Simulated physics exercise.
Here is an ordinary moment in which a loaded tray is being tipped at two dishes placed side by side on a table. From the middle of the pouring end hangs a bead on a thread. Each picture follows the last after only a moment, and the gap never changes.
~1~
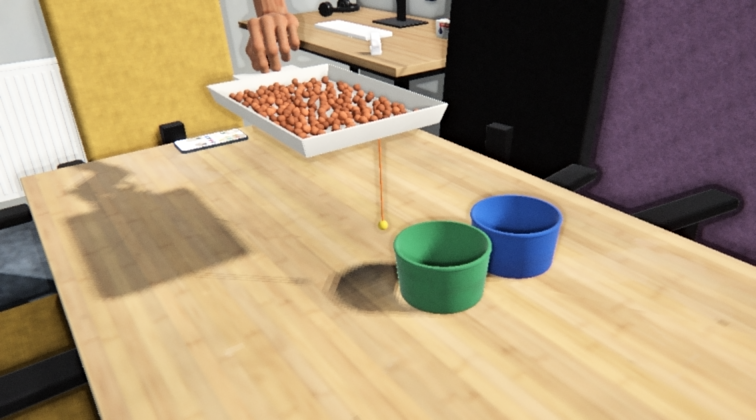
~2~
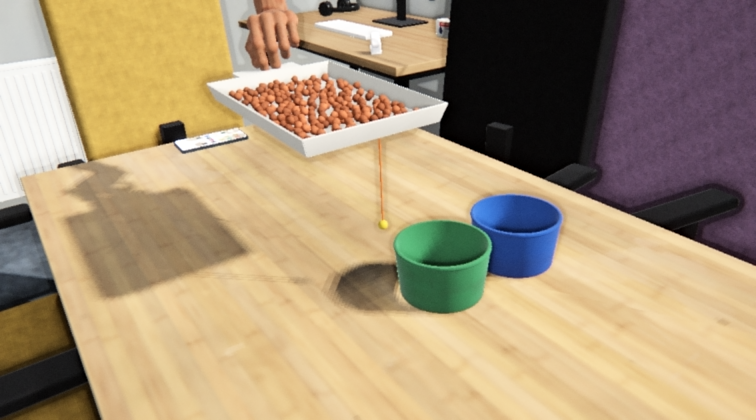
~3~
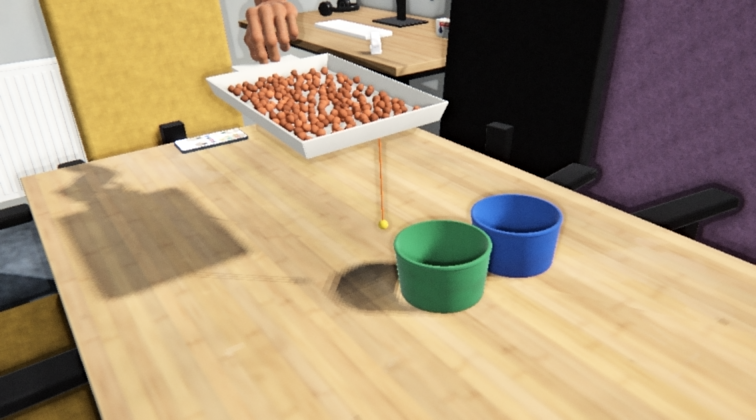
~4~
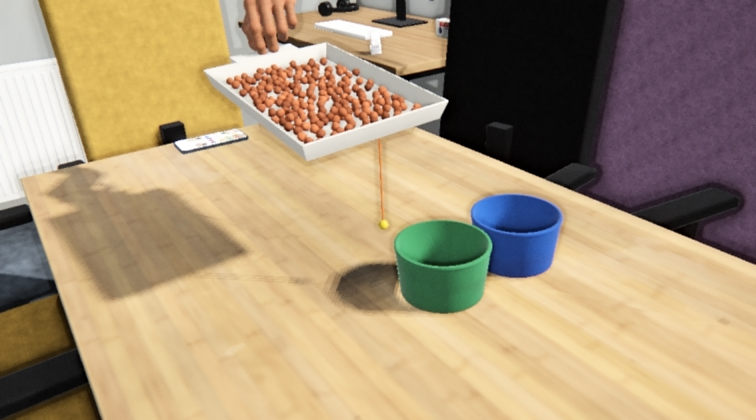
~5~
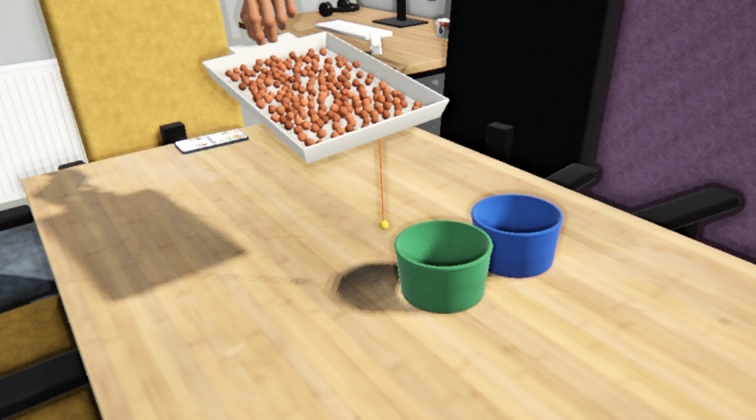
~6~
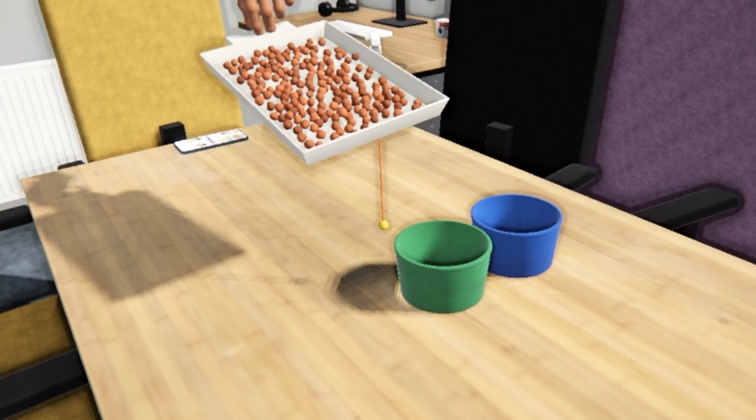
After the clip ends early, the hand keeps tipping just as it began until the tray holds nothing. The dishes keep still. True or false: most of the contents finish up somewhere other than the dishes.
True.
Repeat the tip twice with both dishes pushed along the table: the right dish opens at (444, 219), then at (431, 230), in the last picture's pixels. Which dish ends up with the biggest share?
Result, try one: The left of the two; try two: The left of the two.
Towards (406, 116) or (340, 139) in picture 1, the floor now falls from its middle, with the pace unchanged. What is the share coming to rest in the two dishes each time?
50 % then 10 %, roughly.
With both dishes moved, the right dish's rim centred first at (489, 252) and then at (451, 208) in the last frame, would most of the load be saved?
Placing 1: A minority of it. Placing 2: A minority of it.
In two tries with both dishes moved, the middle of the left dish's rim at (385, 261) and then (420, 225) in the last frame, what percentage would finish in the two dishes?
40 %, then 0 %.
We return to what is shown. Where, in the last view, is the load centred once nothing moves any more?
Centre at rest, last view: Approx. (338, 341).
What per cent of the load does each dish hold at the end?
The share is 0 per cent in the left dish and 0 per cent in the right dish.
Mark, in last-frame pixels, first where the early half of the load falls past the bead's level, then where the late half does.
The leading part at (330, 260), the rest of it at (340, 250).
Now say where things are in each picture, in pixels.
The first frame shows corners of the pouring end at (305, 137) and (439, 104), level; middle of the load at (314, 108), clay pellets; left dish at (473, 282); right dish at (547, 249); bead on its thread at (383, 225).
The second frame shows corners of the pouring end at (305, 137) and (439, 103), level; middle of the load at (313, 106).
The third frame shows corners of the pouring end at (306, 139) and (439, 102), tipped barely, lowest at the left corner; middle of the load at (313, 103).
The fourth frame shows corners of the pouring end at (306, 142) and (440, 100), tipped a little, lowest at the left corner; middle of the load at (313, 98).
The fifth frame shows corners of the pouring end at (307, 144) and (440, 99), tipped a little, lowest at the left corner; middle of the load at (313, 93).
The sixth frame shows corners of the pouring end at (306, 147) and (440, 98), tipped a little, lowest at the left corner; middle of the load at (312, 89); left dish at (474, 282); right dish at (548, 248).
Soon after the last picture, tray tipped steeply; all on the tray.
A little later, tray tipped right over; a small part on the tray; a stray few in the left dish; about two thirds outside both; about a quarter in the air.
Later still, tray tipped past a quarter turn; a stray few in the left dish; nearly all outside both.
At rest, tray tipped past a quarter turn; a stray few in the left dish; none in the right dish; nearly all outside both.
